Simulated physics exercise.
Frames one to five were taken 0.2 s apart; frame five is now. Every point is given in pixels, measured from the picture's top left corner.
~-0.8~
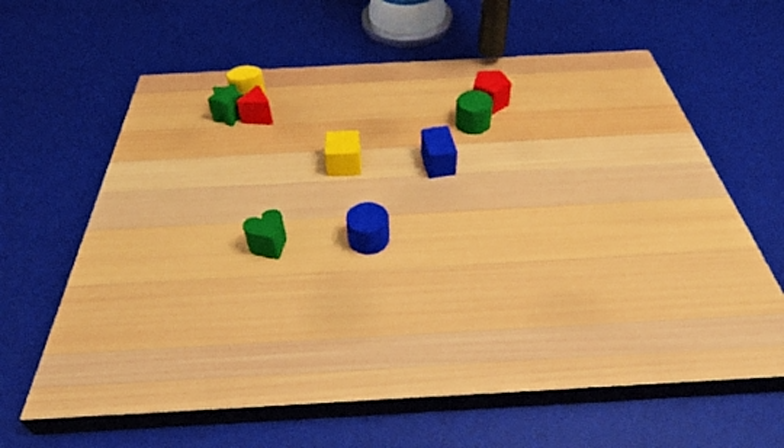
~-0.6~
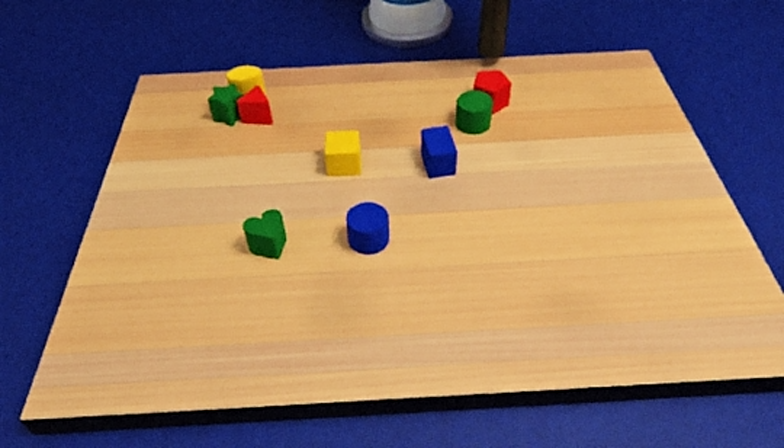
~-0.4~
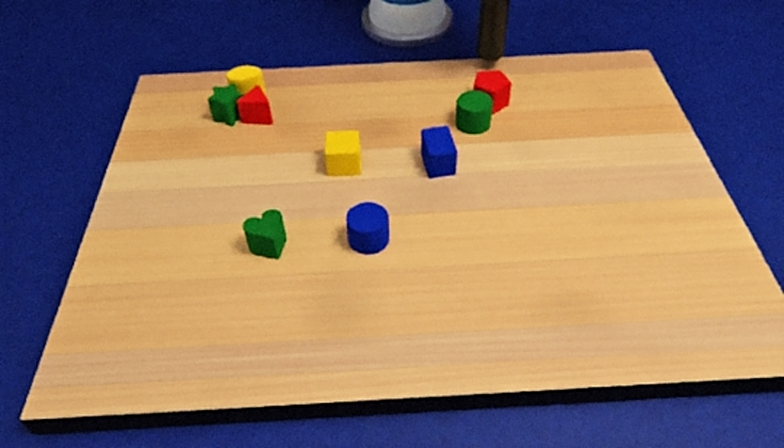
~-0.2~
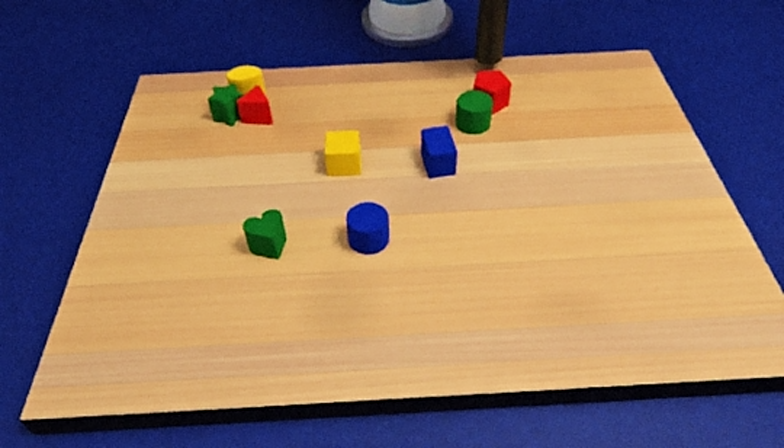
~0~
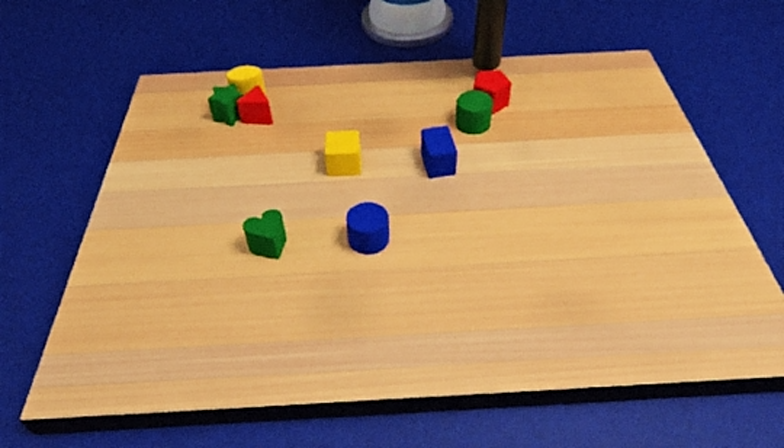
A dark rod at the top edge of a wooden board shifted slightly down and left, close to the red block, while the colourful blocks scattered across the board all stayed still.
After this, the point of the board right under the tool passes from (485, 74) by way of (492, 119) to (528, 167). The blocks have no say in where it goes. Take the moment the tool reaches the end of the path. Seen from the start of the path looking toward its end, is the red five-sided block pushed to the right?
Yes - that is the case.
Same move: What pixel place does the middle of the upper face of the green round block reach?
It ends at (464, 126).
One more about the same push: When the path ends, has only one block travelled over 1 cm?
The answer is no.
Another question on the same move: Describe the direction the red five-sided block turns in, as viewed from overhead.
From the top, the block rotates clockwise.
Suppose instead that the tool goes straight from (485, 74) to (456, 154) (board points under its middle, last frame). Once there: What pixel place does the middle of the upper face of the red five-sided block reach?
My best guess is (503, 102).
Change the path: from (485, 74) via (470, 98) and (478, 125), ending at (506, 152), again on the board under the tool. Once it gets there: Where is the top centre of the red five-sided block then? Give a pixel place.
My estimate: (518, 102).
The first path, step by step. One third of the way, tool at (488, 93); green round block at (468, 116); red five-sided block at (495, 100).
Two thirds of the way, tool at (505, 124); green round block at (464, 126); red five-sided block at (509, 134).
At the end, tool at (530, 156); blue oblong block not moved; green round block at (464, 126); red five-sided block at (521, 167), turned 45° clockwise.
